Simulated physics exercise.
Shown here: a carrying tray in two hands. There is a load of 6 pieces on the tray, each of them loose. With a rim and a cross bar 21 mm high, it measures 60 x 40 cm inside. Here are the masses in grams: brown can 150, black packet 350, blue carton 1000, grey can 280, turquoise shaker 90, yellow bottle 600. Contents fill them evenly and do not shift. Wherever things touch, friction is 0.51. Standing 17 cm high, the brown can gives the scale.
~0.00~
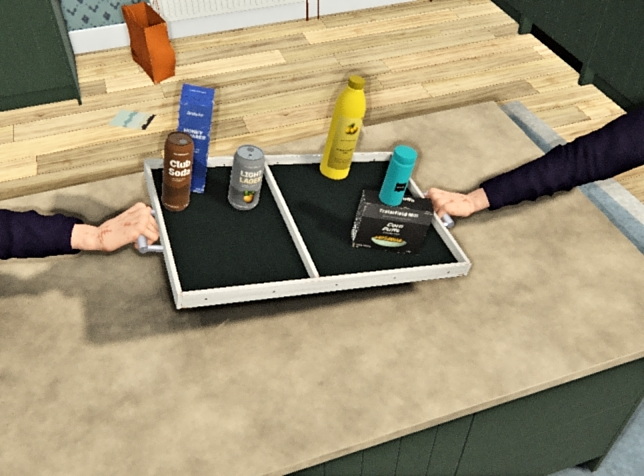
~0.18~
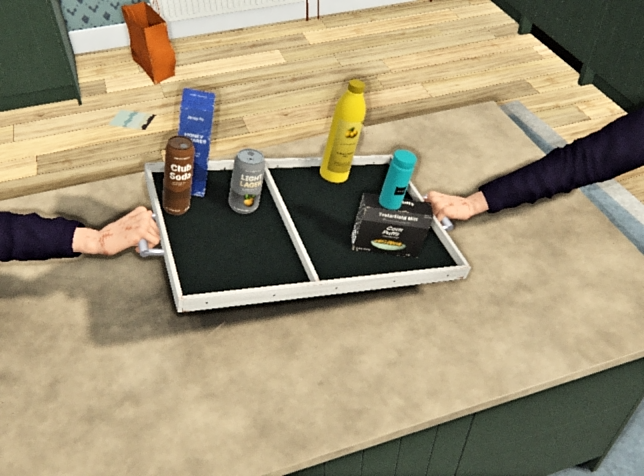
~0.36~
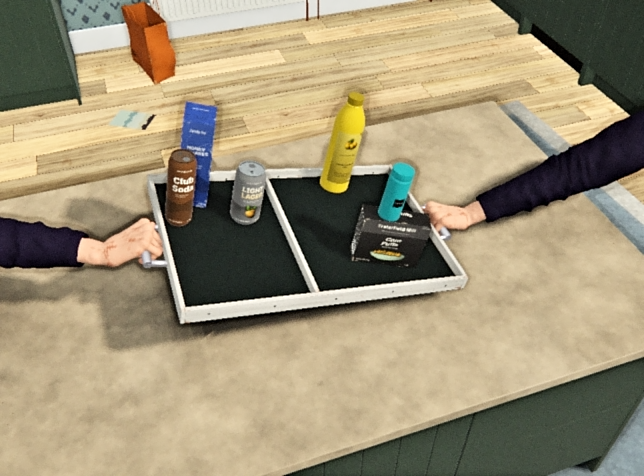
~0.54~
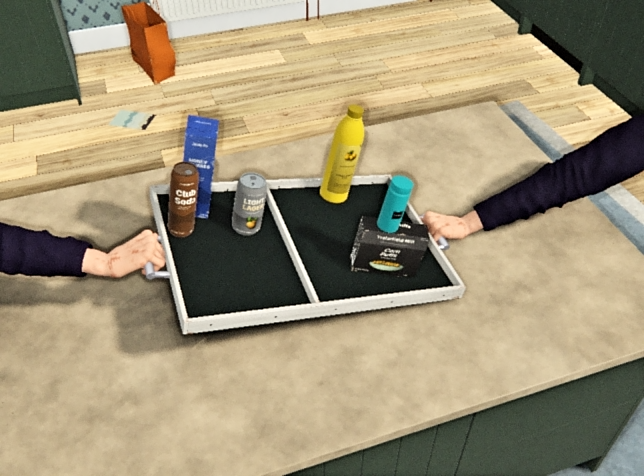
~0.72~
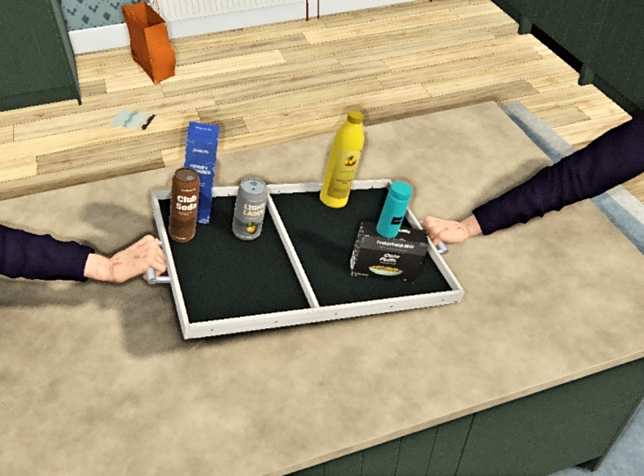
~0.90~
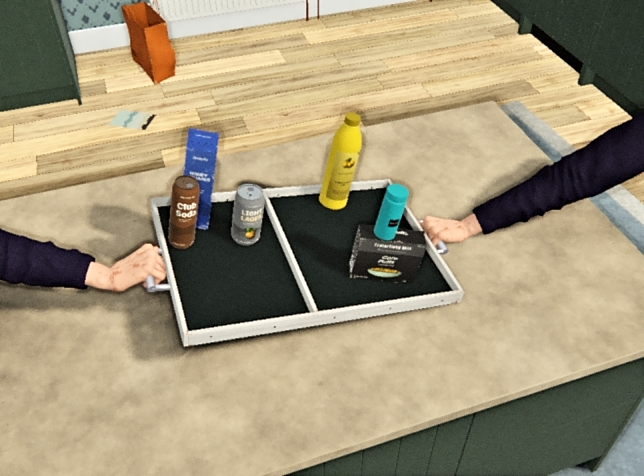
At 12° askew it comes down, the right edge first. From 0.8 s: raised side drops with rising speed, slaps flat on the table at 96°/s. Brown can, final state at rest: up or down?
Down.
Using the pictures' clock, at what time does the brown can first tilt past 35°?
Around 1.5 s on the clock.
After 1.10 s, tray flat on the table; turquoise shaker tipped 9° from how it sat; yellow bottle tipped 5° from how it sat.
After 1.60 s, tray flat on the table; brown can now off the tray; blue carton tipped 18° from how it sat; yellow bottle tipped 6° from how it sat.
After 2.10 s, tray flat on the table; blue carton now off the tray.
At rest (3.3 s), off the tray and tipped over, brown can and blue carton; the other 4 in place, give or take 5 cm. In the last view, brown can near (146, 277).
